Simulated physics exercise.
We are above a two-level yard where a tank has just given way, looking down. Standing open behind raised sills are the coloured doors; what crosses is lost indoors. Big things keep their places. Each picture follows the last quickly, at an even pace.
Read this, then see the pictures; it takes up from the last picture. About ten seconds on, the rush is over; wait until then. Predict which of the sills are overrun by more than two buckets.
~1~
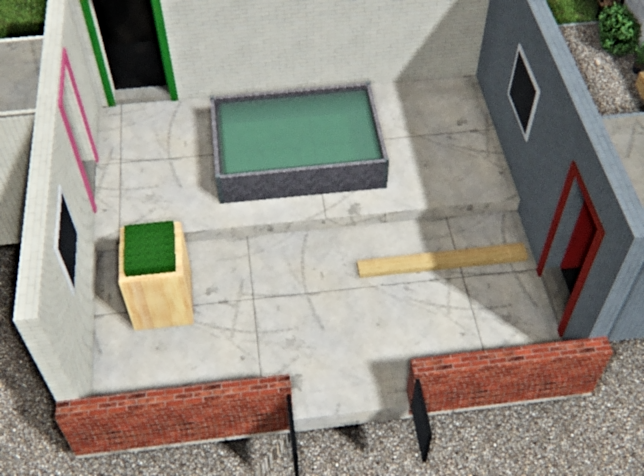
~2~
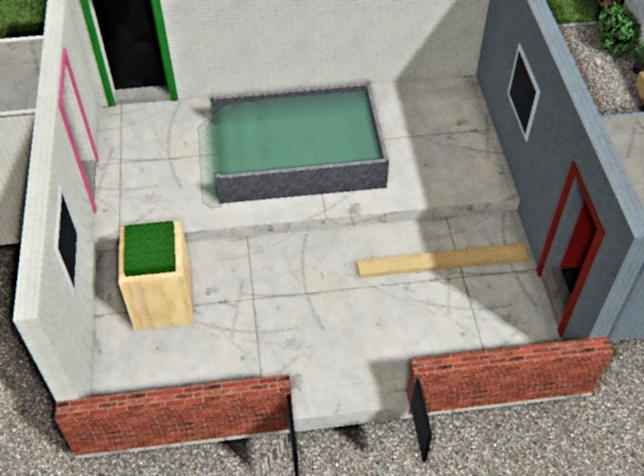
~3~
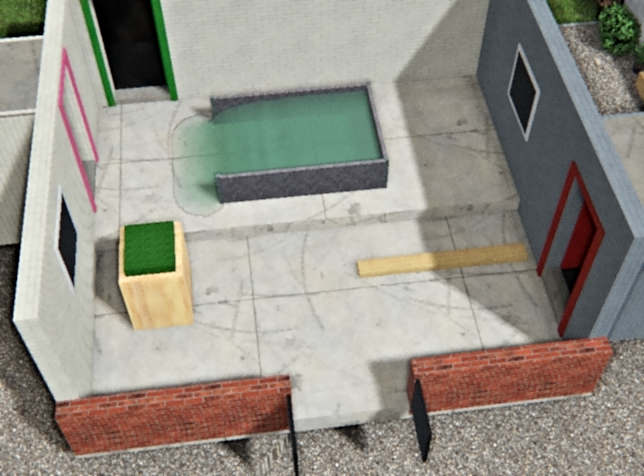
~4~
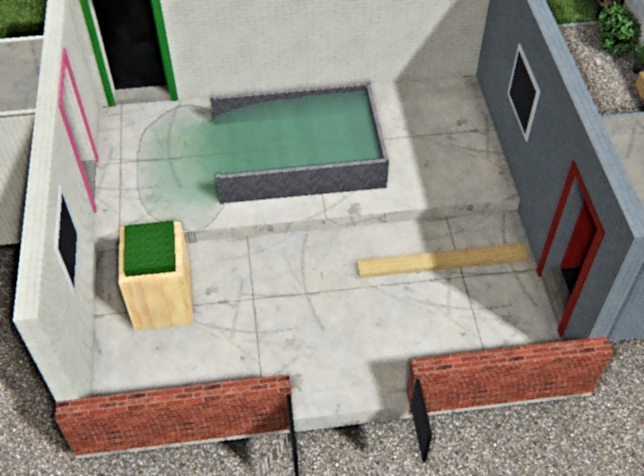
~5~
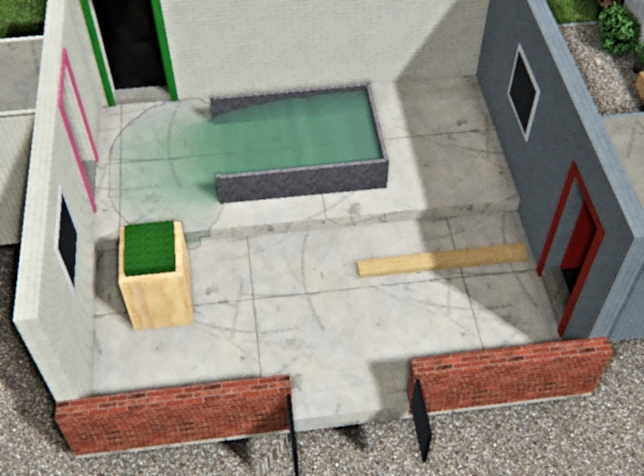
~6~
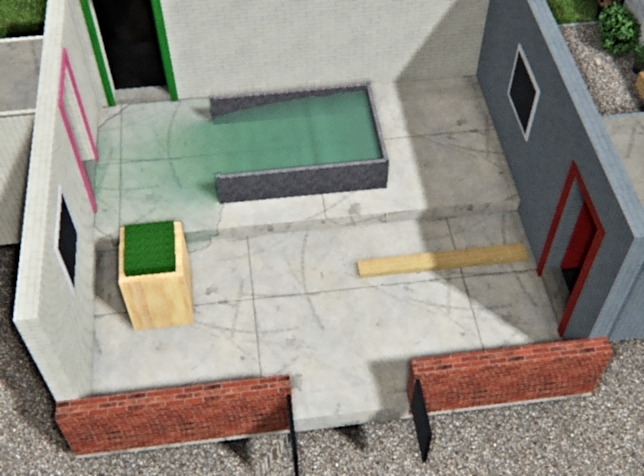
The pink door is overrun, the red door is not overrun, the green door is overrun.
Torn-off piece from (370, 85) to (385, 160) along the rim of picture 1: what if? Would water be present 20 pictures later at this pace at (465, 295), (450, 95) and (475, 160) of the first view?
Listed order gives sopping; sopping; sopping.
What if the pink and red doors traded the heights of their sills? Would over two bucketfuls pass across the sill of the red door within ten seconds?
Red door: Overshoots.
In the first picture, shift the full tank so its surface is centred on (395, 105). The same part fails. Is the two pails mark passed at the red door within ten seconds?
Then: The red door holds.
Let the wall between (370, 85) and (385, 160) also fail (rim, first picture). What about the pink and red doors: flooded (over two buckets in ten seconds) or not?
Result - pink door undershoots, red door undershoots.
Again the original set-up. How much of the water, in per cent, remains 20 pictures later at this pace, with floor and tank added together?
Roughly 82 parts in a hundred.
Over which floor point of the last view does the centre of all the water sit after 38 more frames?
It's close to (237, 213).
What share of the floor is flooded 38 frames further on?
Around 70 percent.
A moment on, water covers 20 % of the floor; the pink door over two buckets in, the red door not reached, the green door wet at the sill, nothing in.
Next, water covers 25 % of the floor; the pink door far over two buckets in, the red door not reached, the green door under two buckets in.
Then, water covers 30 % of the floor; the pink door far over two buckets in, the red door not reached, the green door over two buckets in.
Later, water covers 70 % of the floor; the pink door far over two buckets in, the red door not reached, the green door over two buckets in.
In the end, water covers 85 % of the floor; the pink door far over two buckets in, the red door wet at the sill, nothing in, the green door over two buckets in.
